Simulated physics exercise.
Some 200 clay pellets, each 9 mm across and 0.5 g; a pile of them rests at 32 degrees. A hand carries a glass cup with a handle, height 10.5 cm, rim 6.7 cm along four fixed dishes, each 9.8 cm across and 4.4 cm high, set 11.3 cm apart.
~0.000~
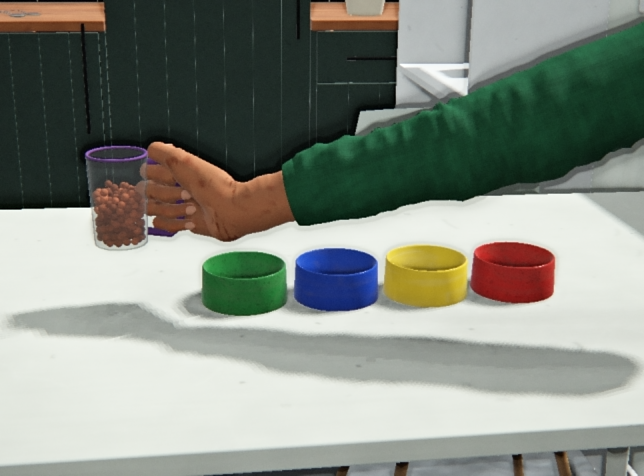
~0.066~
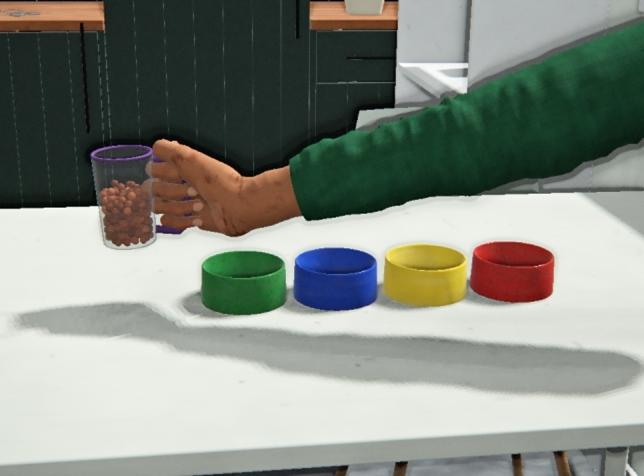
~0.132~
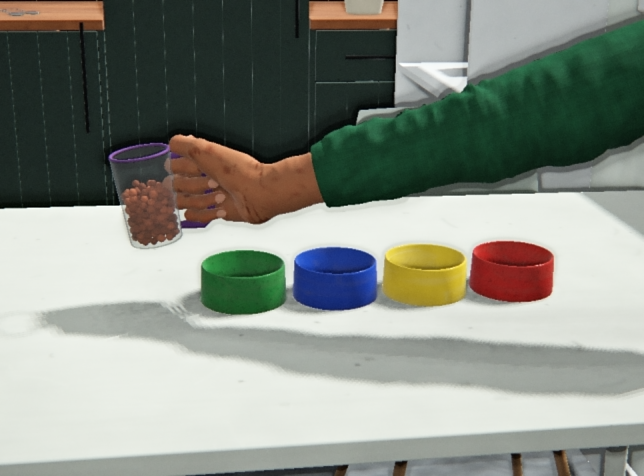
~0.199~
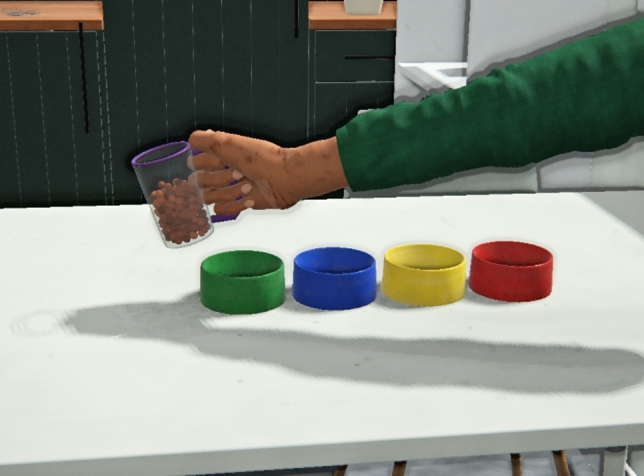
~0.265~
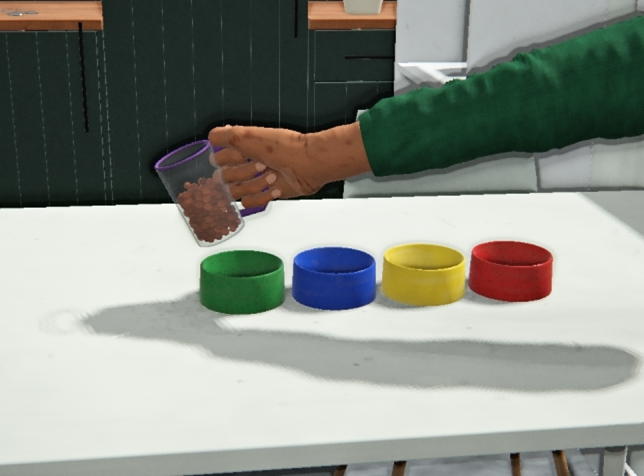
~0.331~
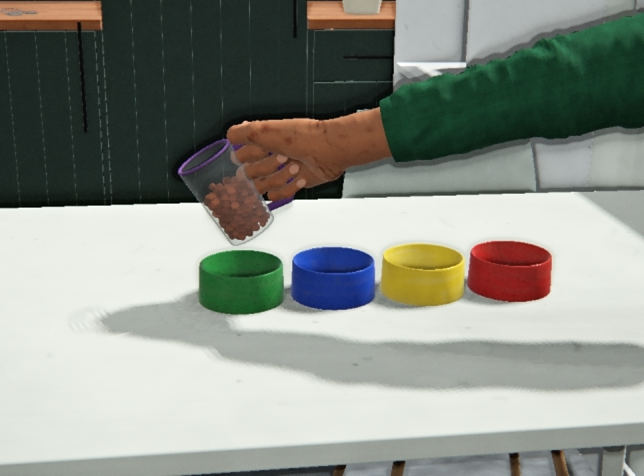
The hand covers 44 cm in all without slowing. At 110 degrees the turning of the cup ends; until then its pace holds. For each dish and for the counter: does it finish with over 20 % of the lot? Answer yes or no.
Red: No, blue: No, green: No, yellow: Yes, counter: No.
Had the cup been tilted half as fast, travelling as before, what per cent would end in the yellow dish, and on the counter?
Yellow 100, counter 0.
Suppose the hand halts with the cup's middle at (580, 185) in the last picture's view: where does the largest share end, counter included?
Most goes to: Red.
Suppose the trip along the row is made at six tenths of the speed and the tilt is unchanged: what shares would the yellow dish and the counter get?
Yellow 50; counter 10.
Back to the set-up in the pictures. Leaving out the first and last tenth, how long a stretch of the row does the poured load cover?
Roughly 5 cm.
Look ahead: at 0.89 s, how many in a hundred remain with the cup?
About 100 per cent.
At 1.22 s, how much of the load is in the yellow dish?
About 10 per cent by then.
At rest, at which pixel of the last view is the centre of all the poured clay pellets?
Around (420, 277).
Then, at 0.66 s, tilt 69 degrees; cup holds 100 %.
After 0.89 s, tilt 96 degrees; cup holds 100 %.
After 1.22 s, tilt 110 degrees; cup holds 90 %, yellow 10 %.
At rest (2.9 s), red 0 %, blue 0 %, green 0 %, yellow 100 %, counter 0 %.
